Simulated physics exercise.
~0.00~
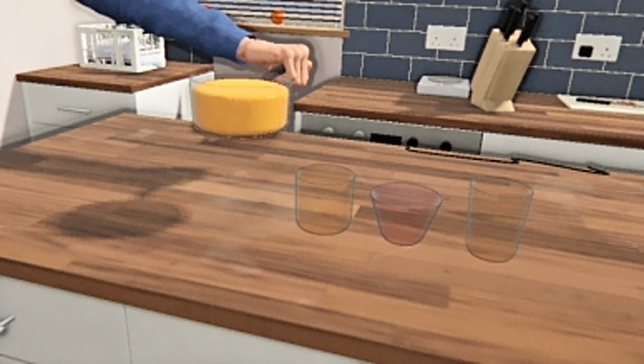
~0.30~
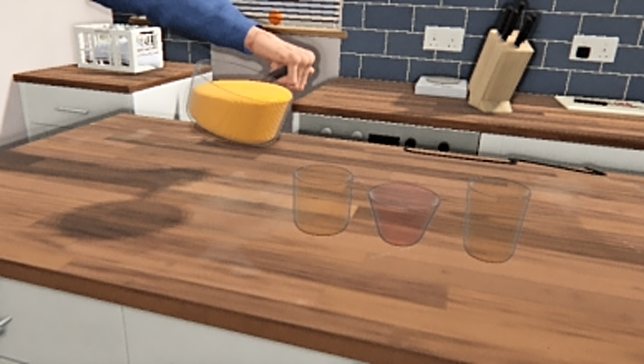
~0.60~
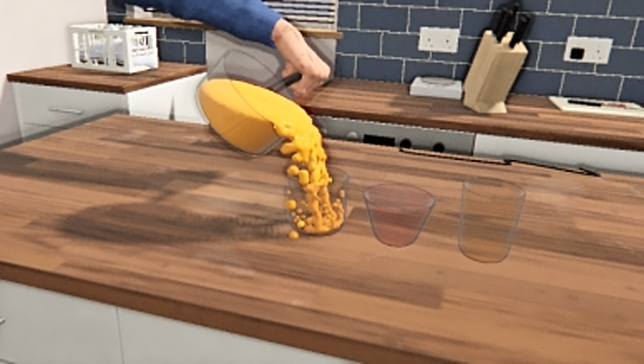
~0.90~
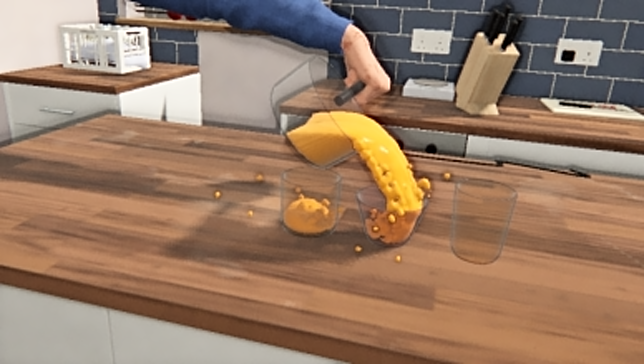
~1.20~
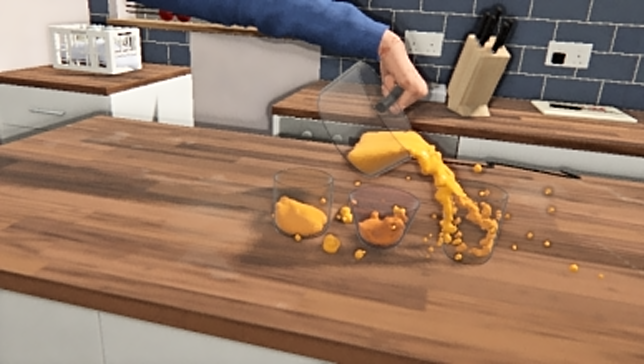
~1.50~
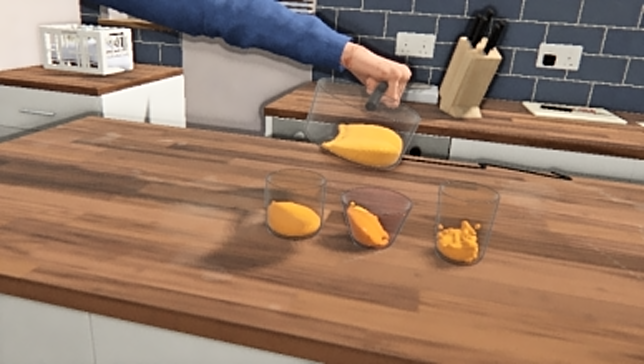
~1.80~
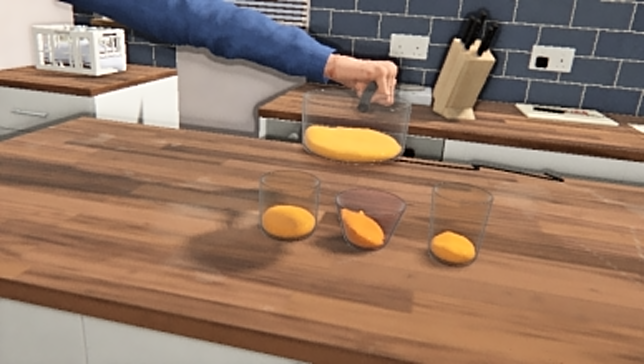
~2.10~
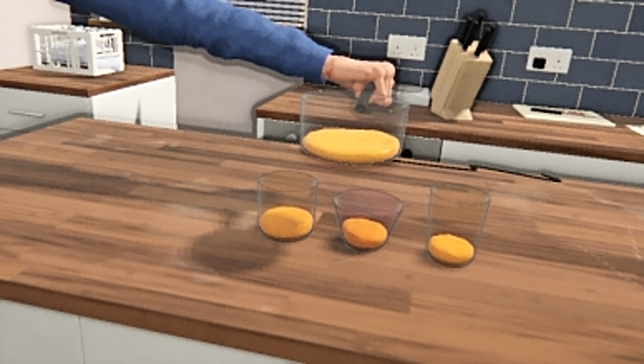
On a wooden kitchen worktop, a hand tilted a clear pan of orange juice and moved it right, pouring into three empty glass containers in turn with some splashing, then levelled it, leaving a little juice in each and some in the pan.
